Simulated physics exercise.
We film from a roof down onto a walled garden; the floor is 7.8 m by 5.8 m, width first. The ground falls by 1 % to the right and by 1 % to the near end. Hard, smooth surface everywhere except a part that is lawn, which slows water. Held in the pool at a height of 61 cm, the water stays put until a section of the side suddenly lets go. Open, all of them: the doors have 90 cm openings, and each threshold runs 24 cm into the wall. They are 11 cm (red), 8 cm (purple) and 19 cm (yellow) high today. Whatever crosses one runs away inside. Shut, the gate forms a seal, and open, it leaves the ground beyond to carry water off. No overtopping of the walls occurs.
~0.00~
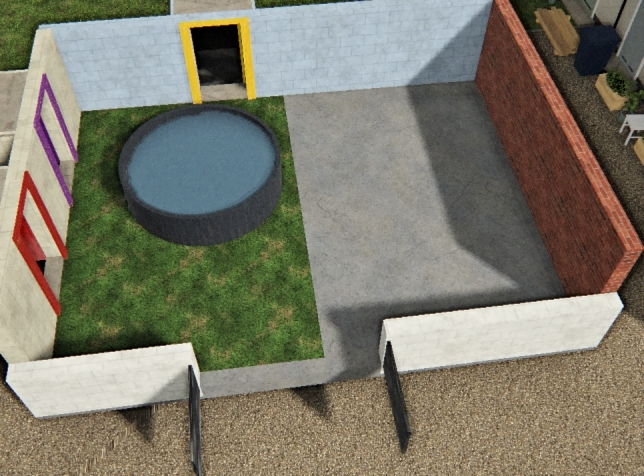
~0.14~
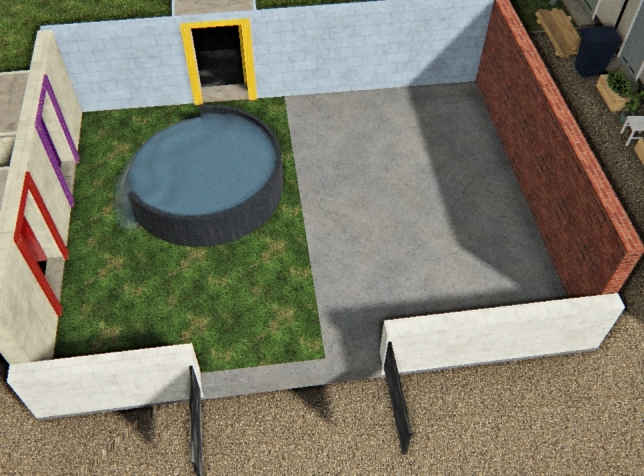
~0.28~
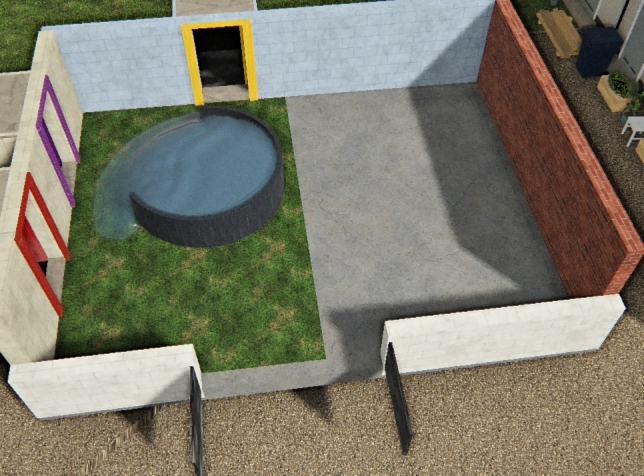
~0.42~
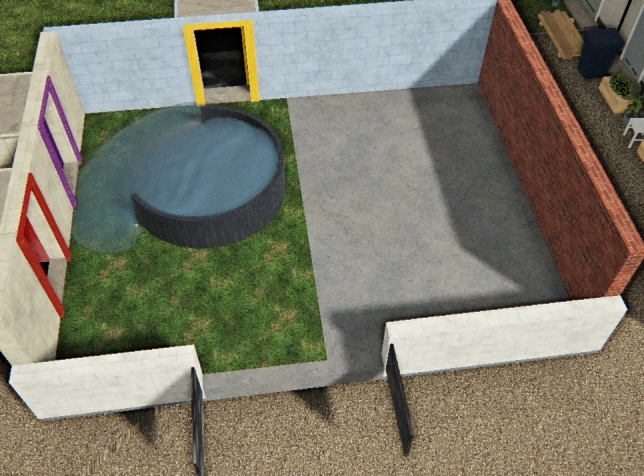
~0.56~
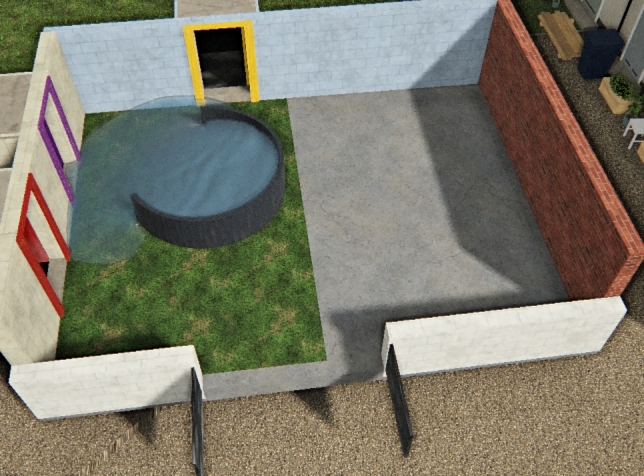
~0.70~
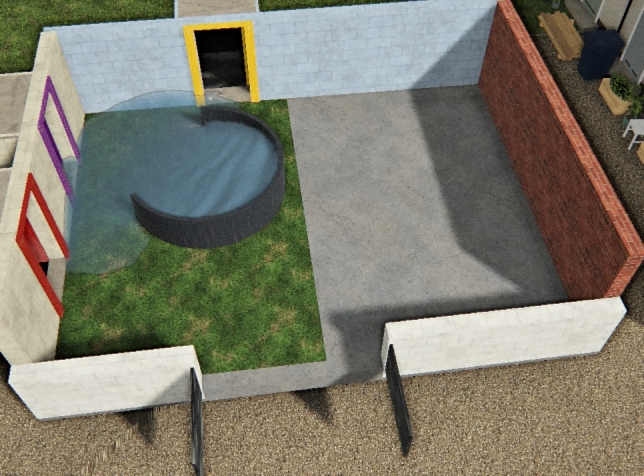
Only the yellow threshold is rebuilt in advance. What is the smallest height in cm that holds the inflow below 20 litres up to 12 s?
At least 10 cm.
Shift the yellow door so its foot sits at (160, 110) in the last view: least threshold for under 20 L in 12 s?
It needs about 28 cm.
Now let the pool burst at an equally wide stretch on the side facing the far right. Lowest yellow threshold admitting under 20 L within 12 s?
The answer is some 28 cm.
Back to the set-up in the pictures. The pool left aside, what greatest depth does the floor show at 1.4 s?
Roughly 51 cm.
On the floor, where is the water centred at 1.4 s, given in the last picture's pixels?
Centre of the water: Approx. (171, 175) px.
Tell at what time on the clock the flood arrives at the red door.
It gets to red at 0.8 s.
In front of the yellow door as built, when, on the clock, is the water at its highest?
Crest at t of about 3.6 s.
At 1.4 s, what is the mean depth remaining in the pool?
On average, around 34 cm.
After 1.4 s water covers 20 % of the floor, deepest (51 cm) near (82, 140); 10 cm at the yellow door, 0 litres in over its 19 cm threshold.
After 3.0 s water covers 35 % of the floor, deepest (28 cm) near (75, 198); 15 cm at the yellow door, 0 litres in over its 19 cm threshold.
After 12.0 s water covers 100 % of the floor, deepest (12 cm) near (580, 331); 5 cm at the yellow door, 0 litres in over its 19 cm threshold.
At the yellow door as built, the water arrived by 0.7 s and peaked near 17 cm at 3.6 s.
Run again over the same 12 s with other heights there, 38 litres in over 8 cm, 15 litres over 11 cm. The limit of 20 litres is kept from about 10 cm up.
